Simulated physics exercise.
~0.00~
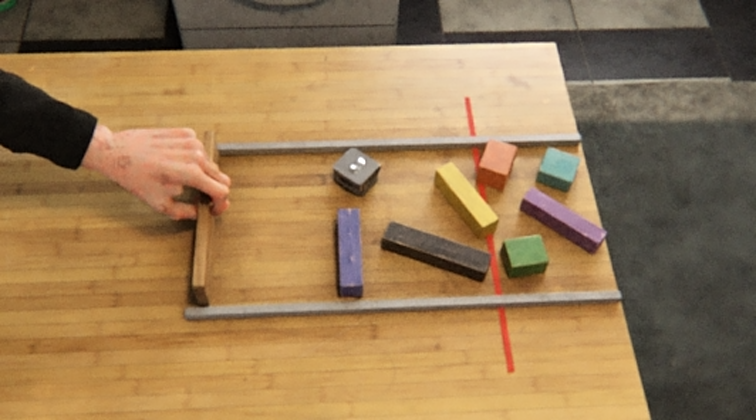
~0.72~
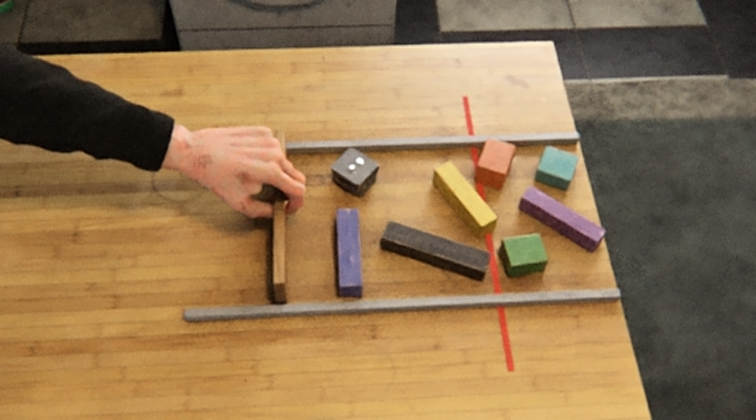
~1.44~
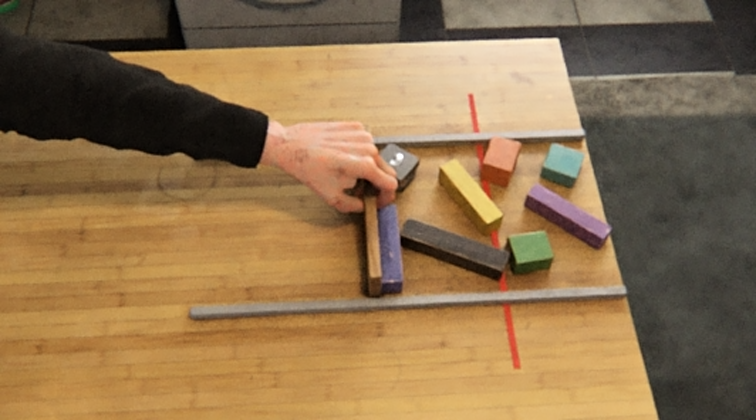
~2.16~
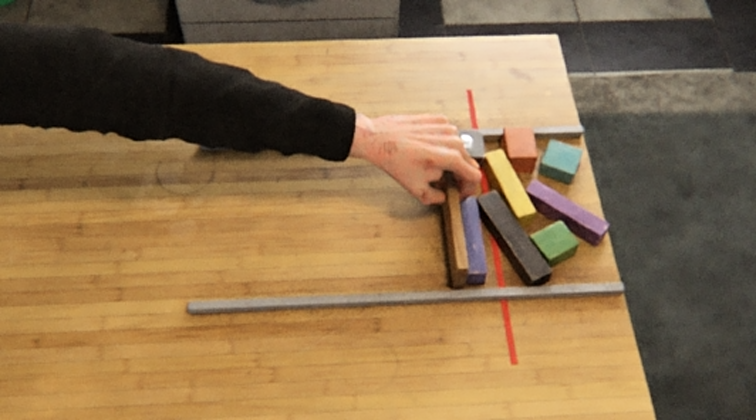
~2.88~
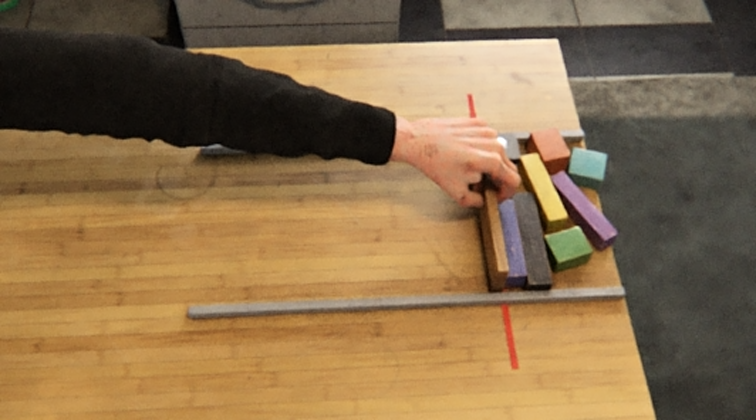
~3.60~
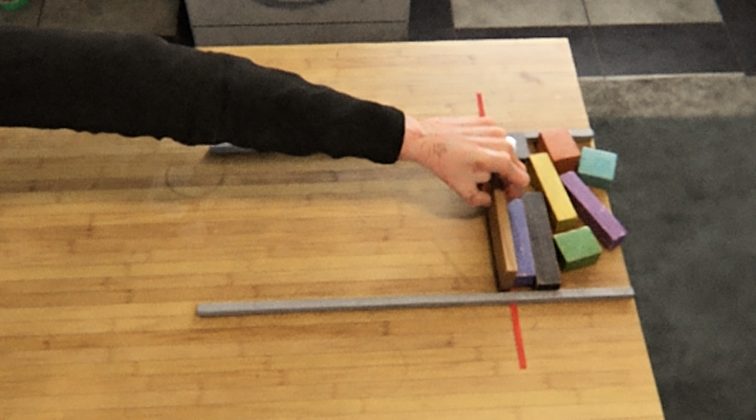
A hand in a black sleeve grips an upright brown board at the left of a wooden table, seen from above, between two grey rails. To its right lie a dark grey block with pale spots, blue, black, yellow and purple bars, and red, green and turquoise blocks, near a red tape line and the table's right edge. The hand slides the board right until it meets the blue bar and grey block, then pushes the pieces together across the tape. The board halts at the tape, with the pieces crowded by the edge and none fallen.
